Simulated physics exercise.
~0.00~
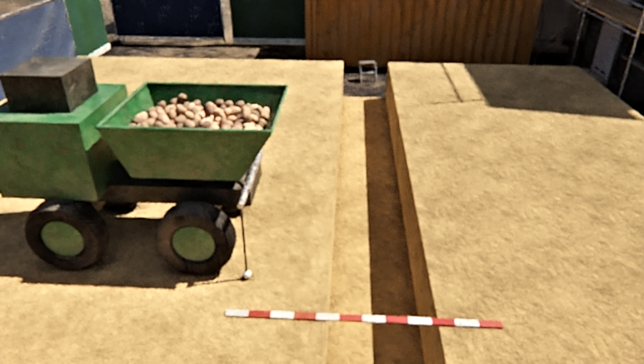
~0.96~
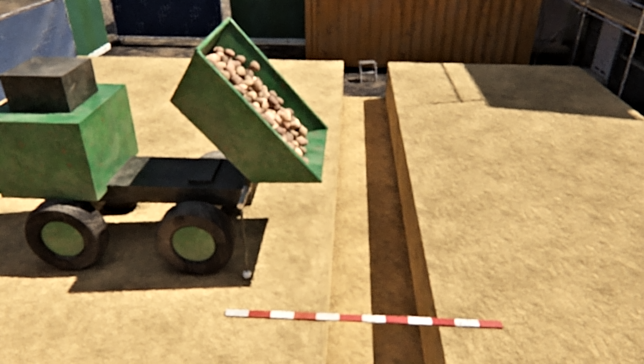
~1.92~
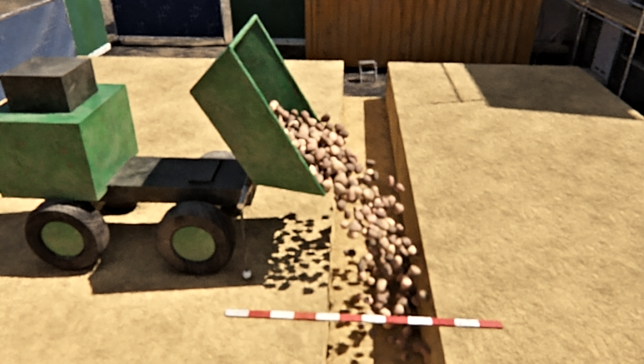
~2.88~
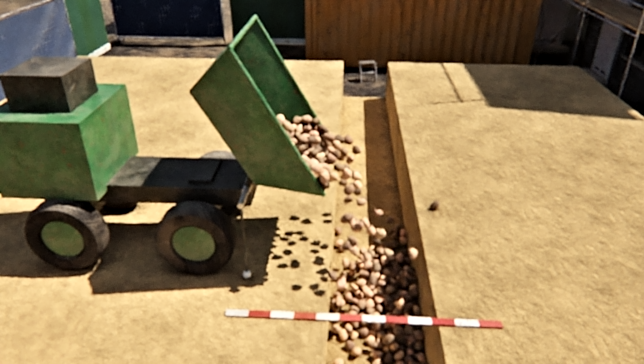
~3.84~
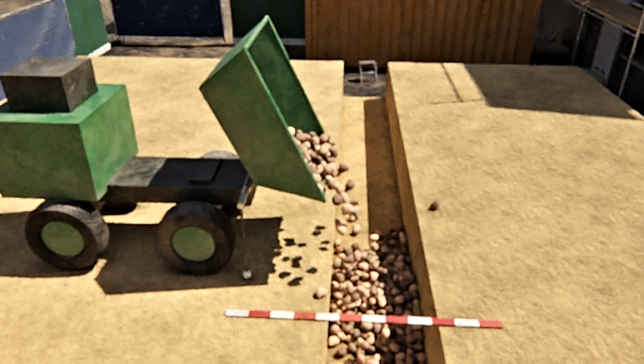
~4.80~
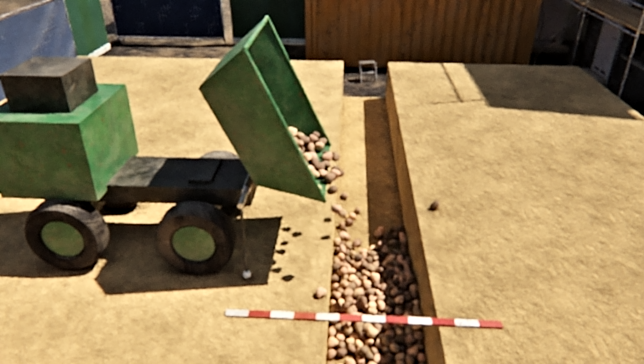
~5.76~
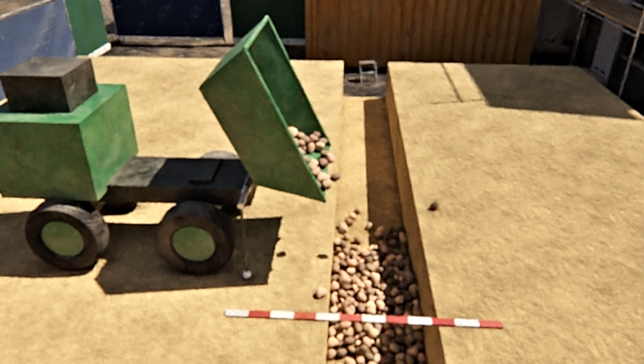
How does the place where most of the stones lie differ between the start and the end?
At the start the stones all sit in the green skip of the dumper on the left. By the end most of them lie farther right and lower down, in the near part of the trench, with only a small cluster still in the skip.
